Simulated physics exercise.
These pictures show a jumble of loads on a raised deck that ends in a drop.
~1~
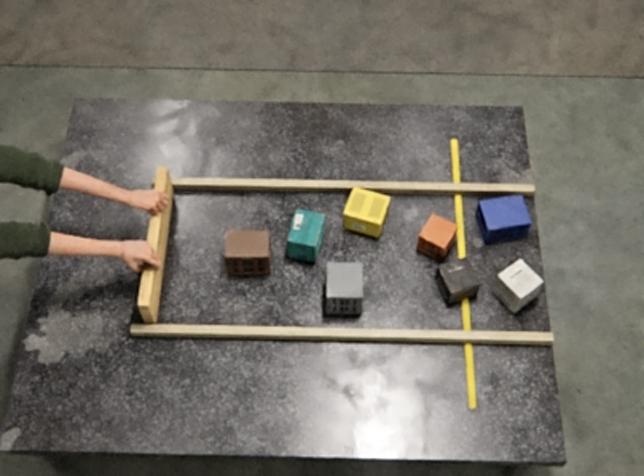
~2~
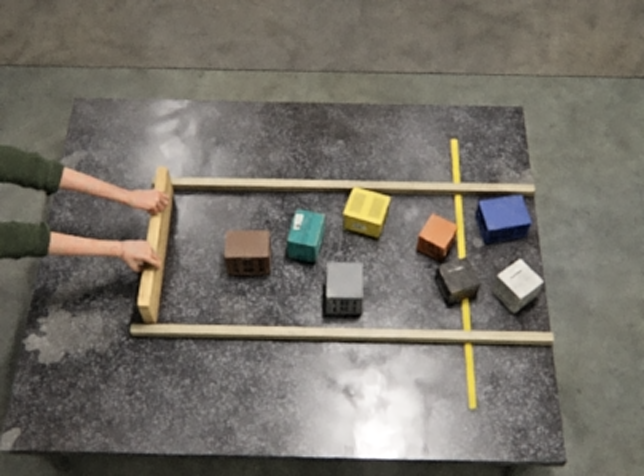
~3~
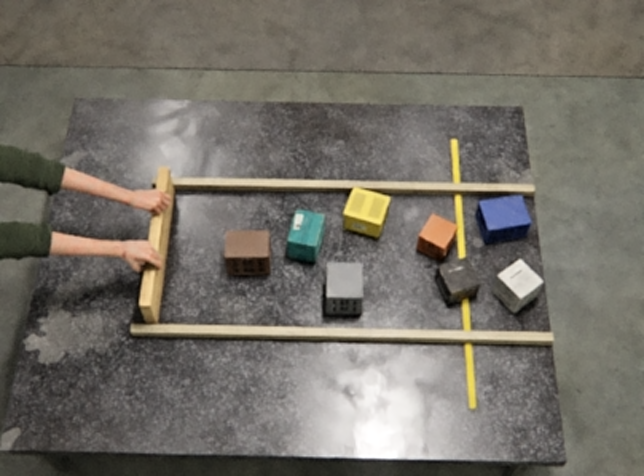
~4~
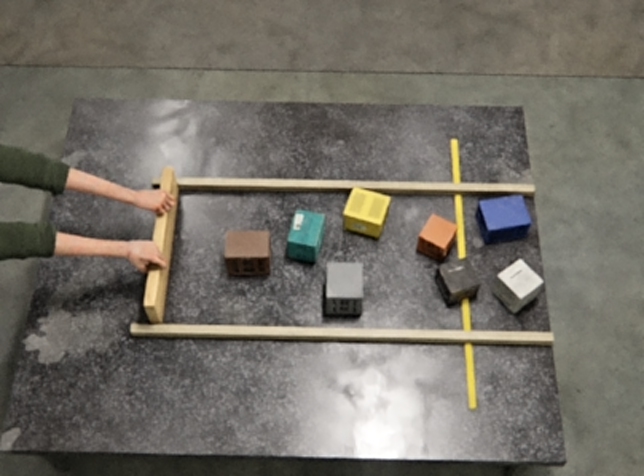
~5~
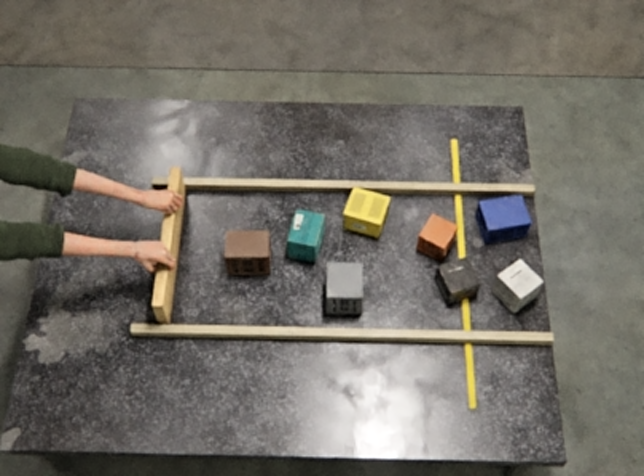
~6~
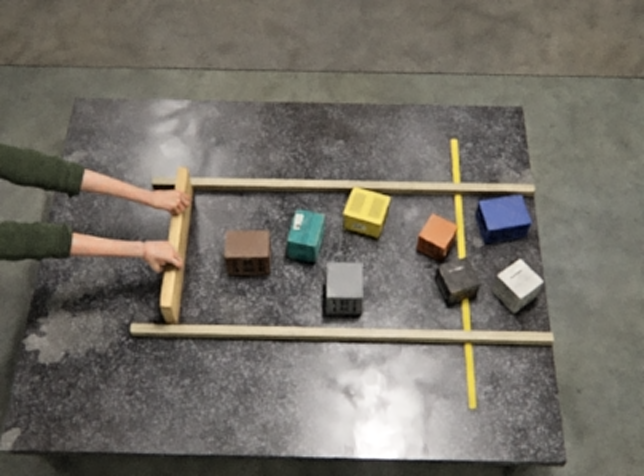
The clip opens on a speckled dark tabletop where two hands hold a wooden plank upright at the left end of two rails, with eight coloured blocks scattered to its right, some near a yellow strip. After staying still briefly, the hands slide the plank slightly right, while the blocks remain unmoved.
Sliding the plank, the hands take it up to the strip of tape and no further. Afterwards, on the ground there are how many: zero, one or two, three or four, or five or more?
I expect only one or two to drop off the edge.
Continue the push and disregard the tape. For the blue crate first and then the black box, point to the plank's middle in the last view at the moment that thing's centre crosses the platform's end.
When the blue crate crosses, the middle is near (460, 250); when the black box crosses, near (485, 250).
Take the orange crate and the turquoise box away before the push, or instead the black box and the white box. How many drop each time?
In order, the numbers are 1 and 1.
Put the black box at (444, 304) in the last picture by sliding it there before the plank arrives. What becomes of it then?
In that case it holds its spot.
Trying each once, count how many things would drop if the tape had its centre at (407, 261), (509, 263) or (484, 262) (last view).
You'd get 0, then 4, then 2.
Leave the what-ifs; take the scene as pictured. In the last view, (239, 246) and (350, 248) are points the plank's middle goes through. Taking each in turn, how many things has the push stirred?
That makes 1 at the first spot and 4 at the second.
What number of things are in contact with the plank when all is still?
That would be 4 of them.
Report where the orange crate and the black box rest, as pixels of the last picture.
First (515, 238), then (523, 289).
Early on, none off yet; white box at rest near (517, 286); blue crate at rest near (503, 219); black box at rest near (457, 281).
Finally, the number that fall off is one or two; lost, blue crate and white box.
